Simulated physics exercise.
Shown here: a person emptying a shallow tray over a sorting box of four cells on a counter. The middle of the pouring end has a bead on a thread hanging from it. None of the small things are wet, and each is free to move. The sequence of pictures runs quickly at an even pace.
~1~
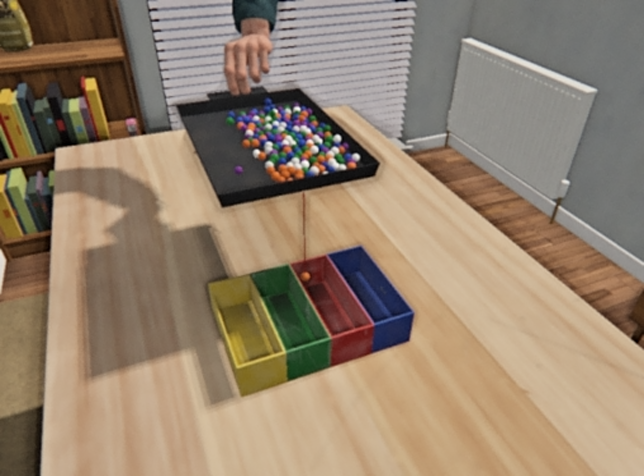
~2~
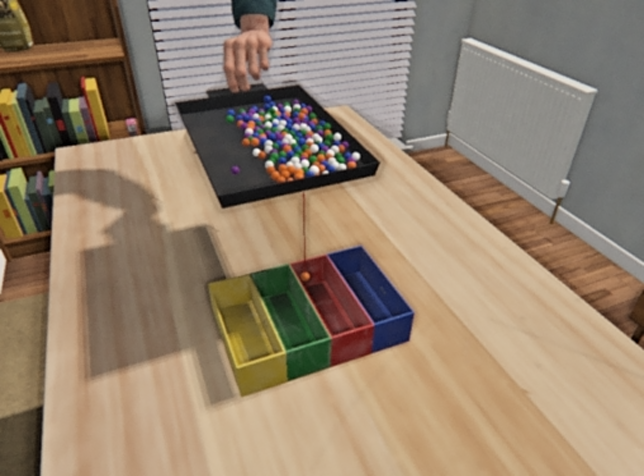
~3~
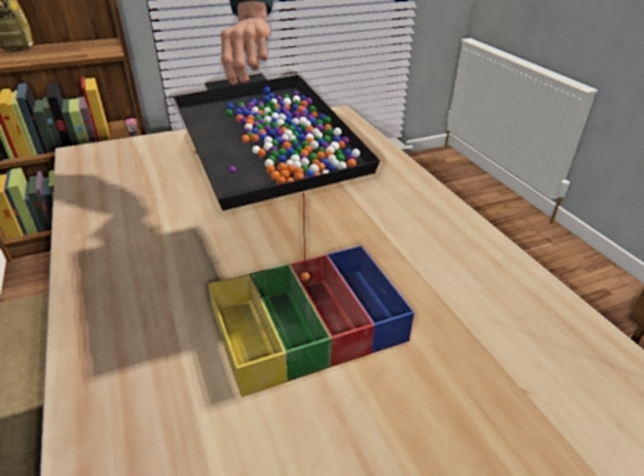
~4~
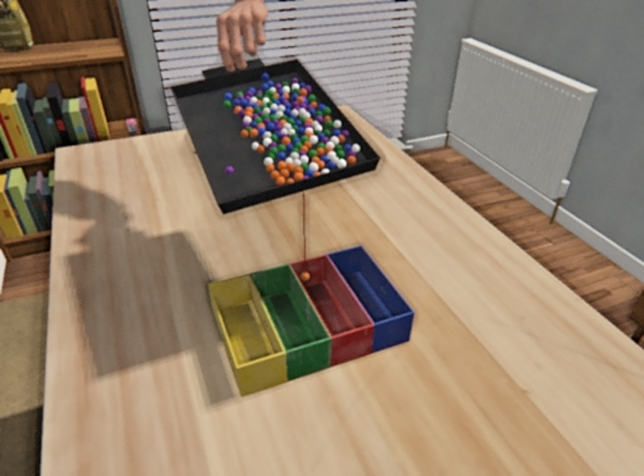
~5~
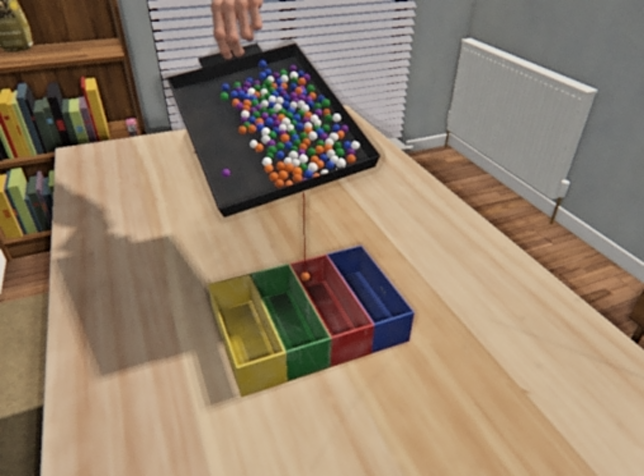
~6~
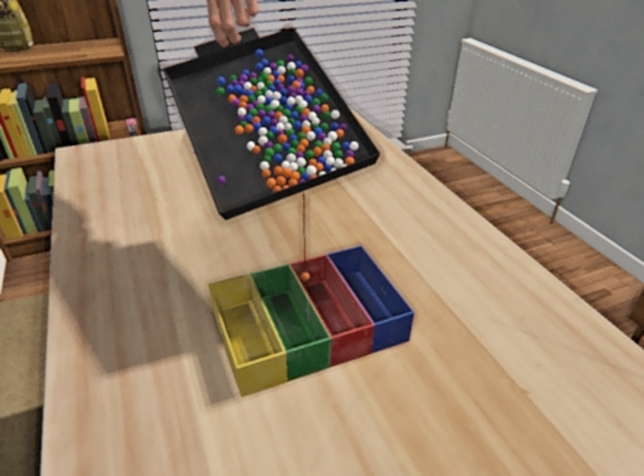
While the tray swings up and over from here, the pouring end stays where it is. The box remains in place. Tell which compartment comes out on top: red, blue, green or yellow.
It is yellow that comes out on top.
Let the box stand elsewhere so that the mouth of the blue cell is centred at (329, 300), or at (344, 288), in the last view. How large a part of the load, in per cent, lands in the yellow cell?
Respectively 10 % and 40 %.
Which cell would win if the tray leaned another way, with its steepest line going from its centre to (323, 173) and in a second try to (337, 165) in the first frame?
Try 1 - that blue cell / try 2 - blue.
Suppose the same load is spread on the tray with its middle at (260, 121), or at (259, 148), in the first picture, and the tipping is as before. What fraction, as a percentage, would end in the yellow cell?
You'd get about 70 per cent first and about 80 per cent second.
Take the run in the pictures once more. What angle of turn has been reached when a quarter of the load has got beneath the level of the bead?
At roughly 75°.
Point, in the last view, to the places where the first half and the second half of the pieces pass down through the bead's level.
Earlier half at (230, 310), later half at (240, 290).
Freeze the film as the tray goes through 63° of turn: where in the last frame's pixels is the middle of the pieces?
(246, 201).
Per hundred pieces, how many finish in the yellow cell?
Some 80 per cent.
Soon, tray tipped steeply; most on the tray; a stray few in the yellow cell; a stray few in the green cell; about a quarter falling or outside the box.
A while on, tray tipped right over; a small part on the tray; about half in the yellow cell; a stray few in the green cell; a stray few in the red cell; about a third falling or outside the box.
Towards the end, tray tipped past a quarter turn; most in the yellow cell; a stray few in the green cell; a stray few in the red cell; a stray few in the blue cell; about a quarter falling or outside the box.
Finally, tray tipped past a quarter turn; most in the yellow cell; a stray few in the green cell; a stray few in the red cell; a stray few in the blue cell; about a quarter outside the box.
